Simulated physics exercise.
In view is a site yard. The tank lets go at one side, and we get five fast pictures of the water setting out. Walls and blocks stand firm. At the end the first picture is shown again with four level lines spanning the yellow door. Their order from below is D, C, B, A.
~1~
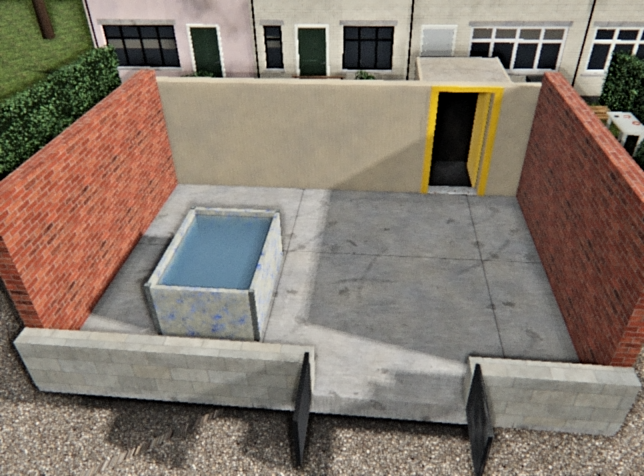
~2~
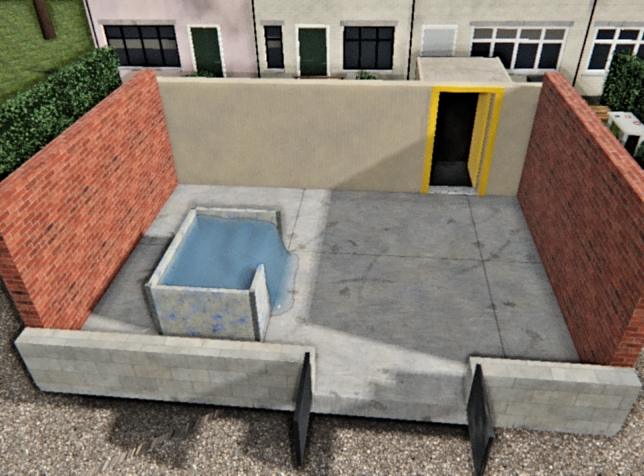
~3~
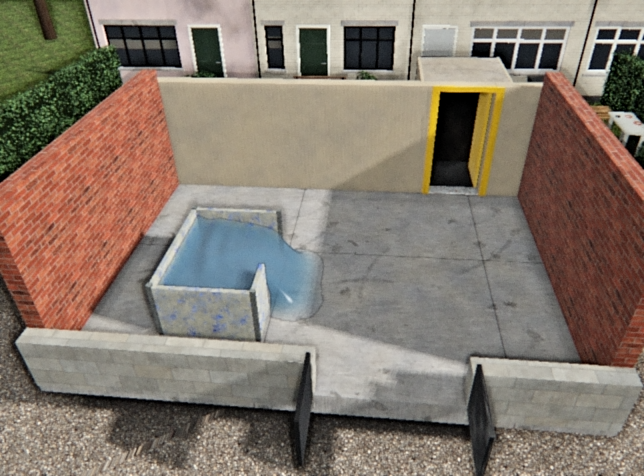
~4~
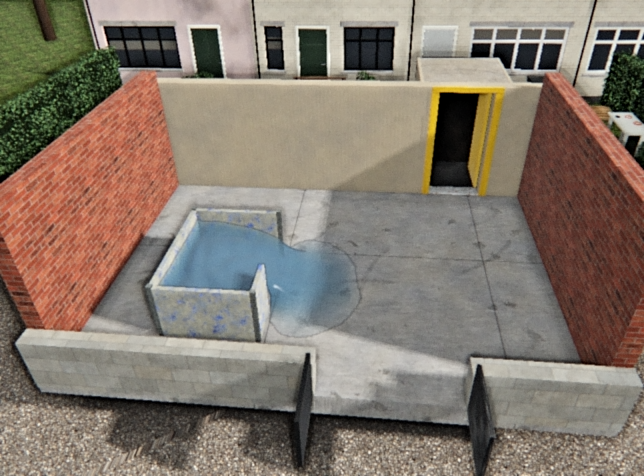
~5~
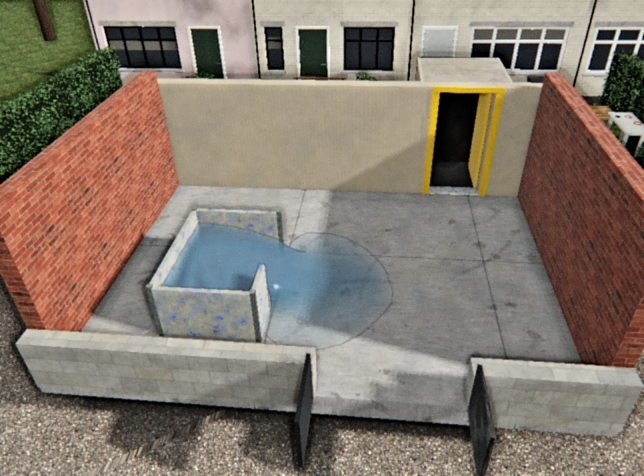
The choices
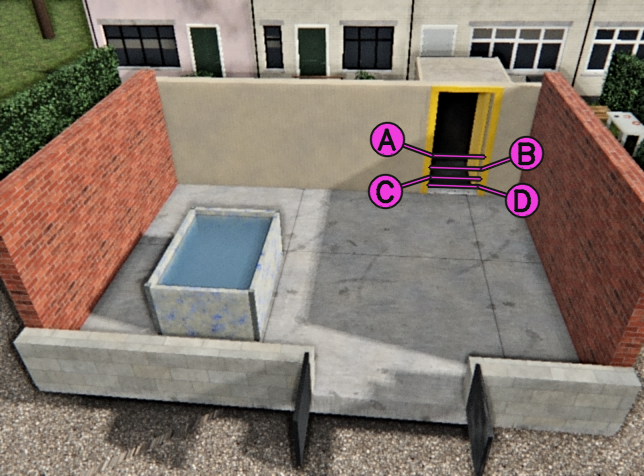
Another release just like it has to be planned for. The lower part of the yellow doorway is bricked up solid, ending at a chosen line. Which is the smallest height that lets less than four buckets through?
Mark D just does it.
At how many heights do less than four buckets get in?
All of the four.
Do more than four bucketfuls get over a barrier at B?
No.
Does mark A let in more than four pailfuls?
No, not at all.
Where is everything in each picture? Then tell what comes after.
Water in the tank at rest, its middle at (220, 250); foot of the yellow doorway at (452, 194); open gate at (390, 348).
Water covers 1 % of the ground and shows as far out as (291, 255).
Water covers 3 % of the ground and shows as far out as (311, 254).
Water covers 7 % of the ground and shows as far out as (353, 301).
Water covers 12 % of the ground and shows as far out as (384, 302).
On the marked copy, A at (457, 156); B at (456, 168); C at (454, 178); D at (453, 185); from the bottom up D, C, B, A.
Choosing A, nothing gets over.
Choosing B, nothing gets over.
Choosing C, nothing gets over.
Choosing D, a splash gets over, under a bucket.
